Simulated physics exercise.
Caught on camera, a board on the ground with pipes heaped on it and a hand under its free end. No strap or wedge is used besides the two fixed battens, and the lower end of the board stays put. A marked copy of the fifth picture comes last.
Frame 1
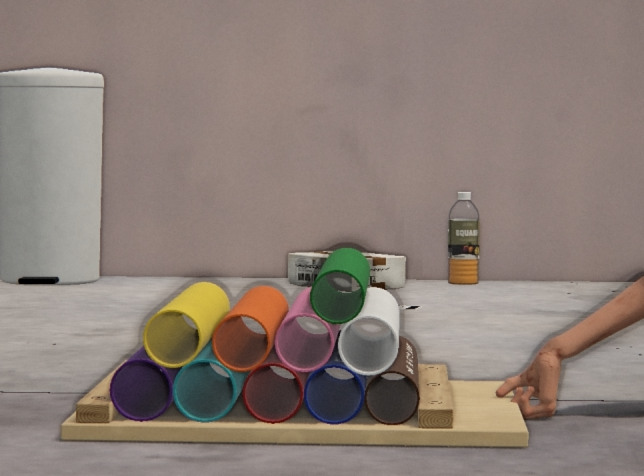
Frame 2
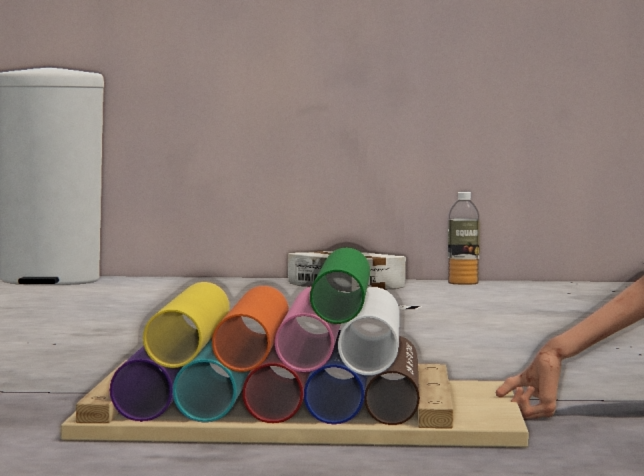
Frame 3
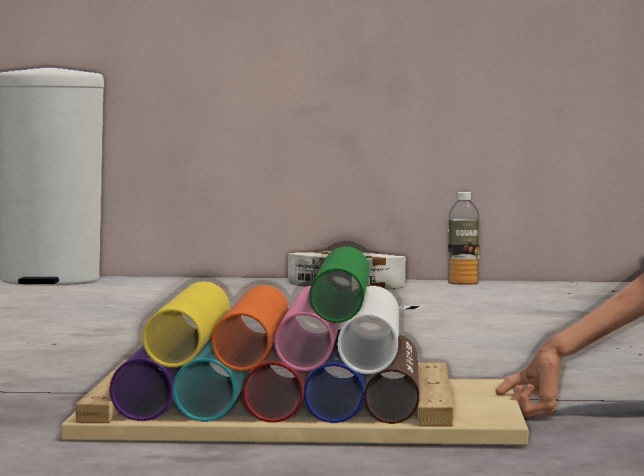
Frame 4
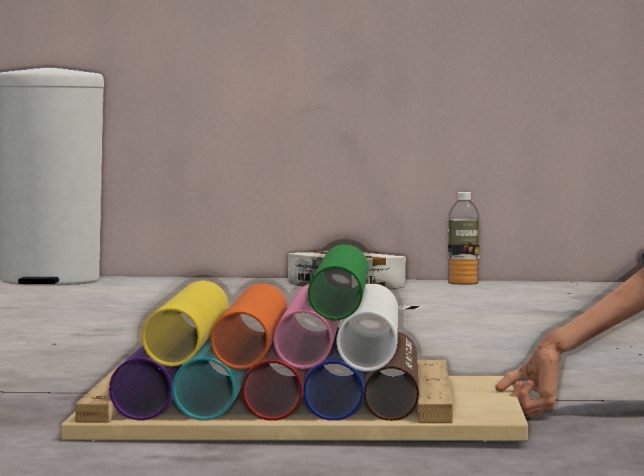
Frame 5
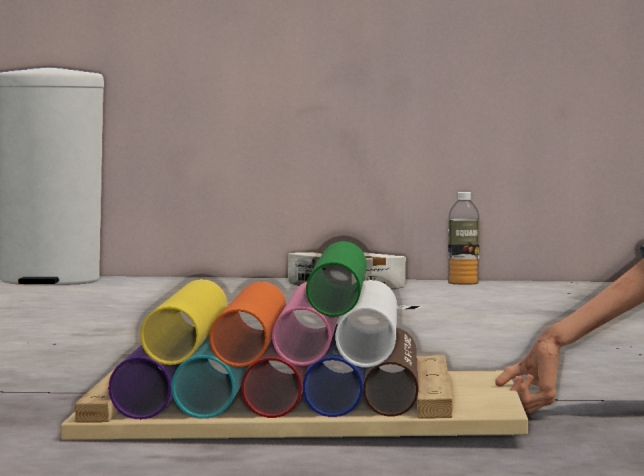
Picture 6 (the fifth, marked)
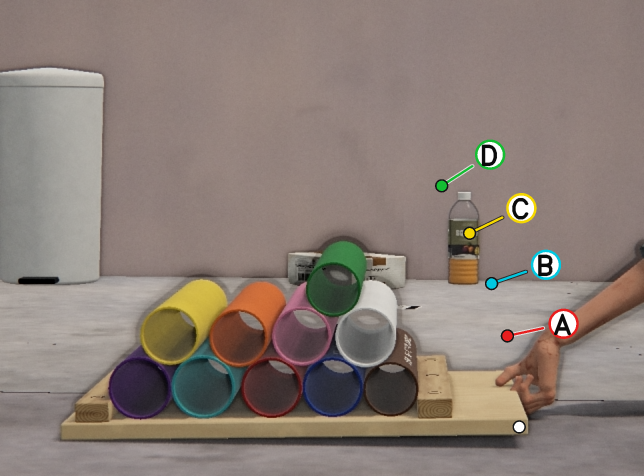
Colored pipes sat stacked in a pile between wooden blocks on a board, with a green one on top, while a hand at the right slowly raised that end of the board very slightly.
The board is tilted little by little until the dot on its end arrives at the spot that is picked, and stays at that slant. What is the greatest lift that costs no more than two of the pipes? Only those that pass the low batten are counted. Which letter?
The answer is mark C.
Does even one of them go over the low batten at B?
No, at B.
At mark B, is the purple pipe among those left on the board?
Yes, with B.
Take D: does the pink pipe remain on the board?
The pink pipe: No.
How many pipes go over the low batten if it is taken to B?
With B, none.
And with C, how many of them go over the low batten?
It comes to none.
On the marked copy, A at (508, 336); B at (492, 283); C at (470, 234); D at (442, 186); the white dot at (519, 427).
Following C. Soon after the start, board at 16°.
Later, board at 27°.
In the end, board at 27°, none over the low batten.
As for the rest, A none over the low batten; B none over the low batten; D five over the low batten.
